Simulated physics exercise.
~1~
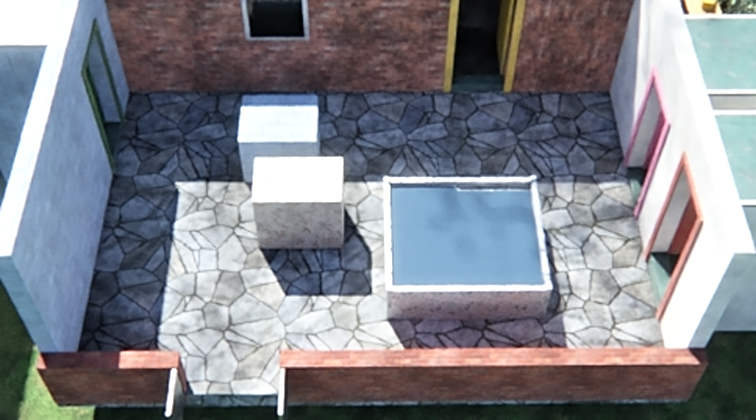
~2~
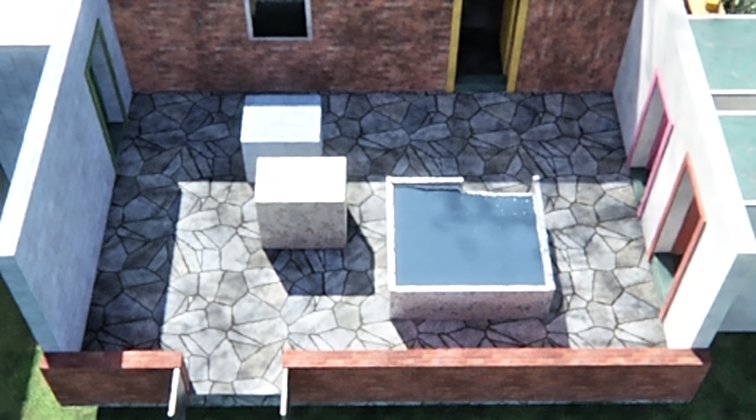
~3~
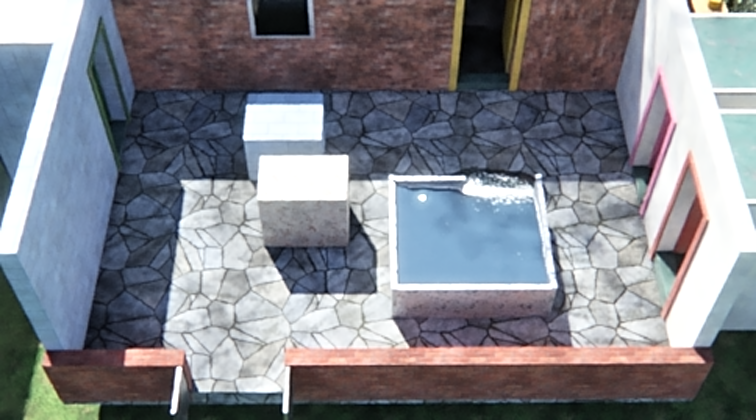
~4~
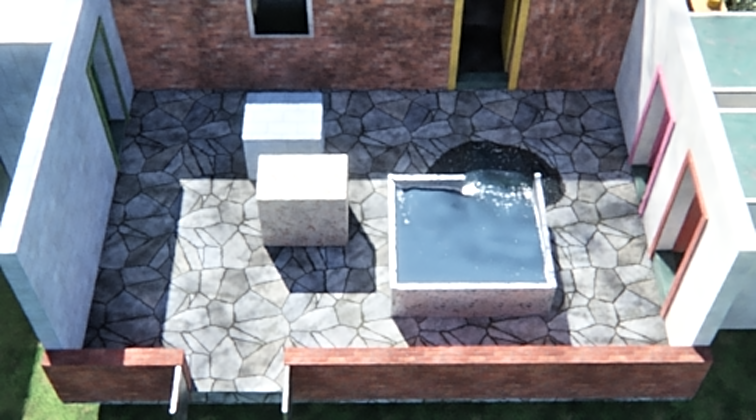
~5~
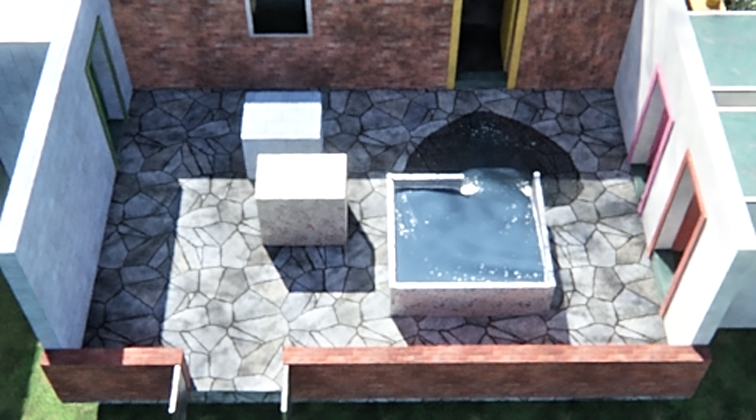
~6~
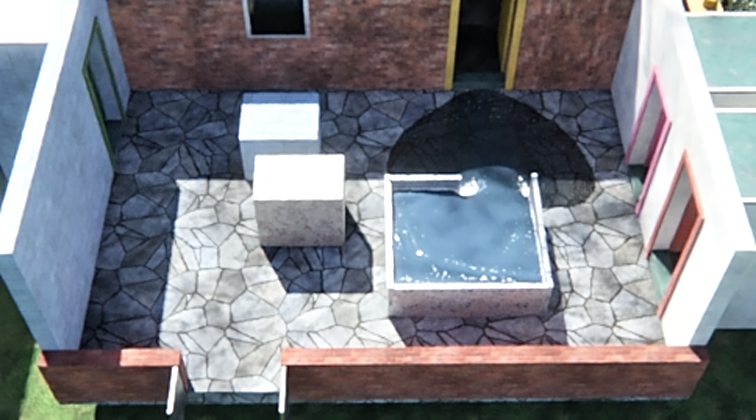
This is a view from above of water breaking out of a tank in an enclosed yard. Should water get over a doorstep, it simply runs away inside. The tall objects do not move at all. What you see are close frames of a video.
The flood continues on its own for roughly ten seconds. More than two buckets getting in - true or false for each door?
Green door: False; yellow door: True; red door: False; pink door: True.
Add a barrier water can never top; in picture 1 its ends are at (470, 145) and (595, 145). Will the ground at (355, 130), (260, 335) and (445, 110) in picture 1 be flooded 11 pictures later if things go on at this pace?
Taking the points in the order given, they are inundated, high and dry and inundated.
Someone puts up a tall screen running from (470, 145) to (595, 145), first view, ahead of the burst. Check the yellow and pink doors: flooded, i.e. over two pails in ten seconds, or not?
So: Yellow falls below the mark; pink goes past the mark.
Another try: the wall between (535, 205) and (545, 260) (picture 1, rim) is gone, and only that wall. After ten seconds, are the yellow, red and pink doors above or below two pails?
My guess is the yellow one is safe, the red one breaks the limit, and the pink one breaks the limit.
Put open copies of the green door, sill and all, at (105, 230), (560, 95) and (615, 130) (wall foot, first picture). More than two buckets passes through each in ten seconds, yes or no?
First stays short of it, second crosses the line, third crosses the line.
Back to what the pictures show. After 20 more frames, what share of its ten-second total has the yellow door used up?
It comes to around 90 percent of the ten-second total.
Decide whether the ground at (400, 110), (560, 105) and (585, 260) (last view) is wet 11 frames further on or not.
As listed, the points end up soaked, soaked and high and dry.
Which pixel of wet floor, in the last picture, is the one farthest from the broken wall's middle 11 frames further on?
Roughly (270, 96).
A moment on, water covers 20 % of the floor; the green door not reached, the yellow door over two buckets in, the red door not reached, the pink door not reached.
Next, water covers 25 % of the floor; the green door not reached, the yellow door far over two buckets in, the red door not reached, the pink door under two buckets in.
Then, water covers 40 % of the floor; the green door not reached, the yellow door far over two buckets in, the red door not reached, the pink door under two buckets in.
Later, water covers 65 % of the floor; the green door under two buckets in, the yellow door far over two buckets in, the red door wet at the sill, nothing in, the pink door over two buckets in.
In the end, water covers 95 % of the floor; the green door under two buckets in, the yellow door far over two buckets in, the red door wet at the sill, nothing in, the pink door over two buckets in.
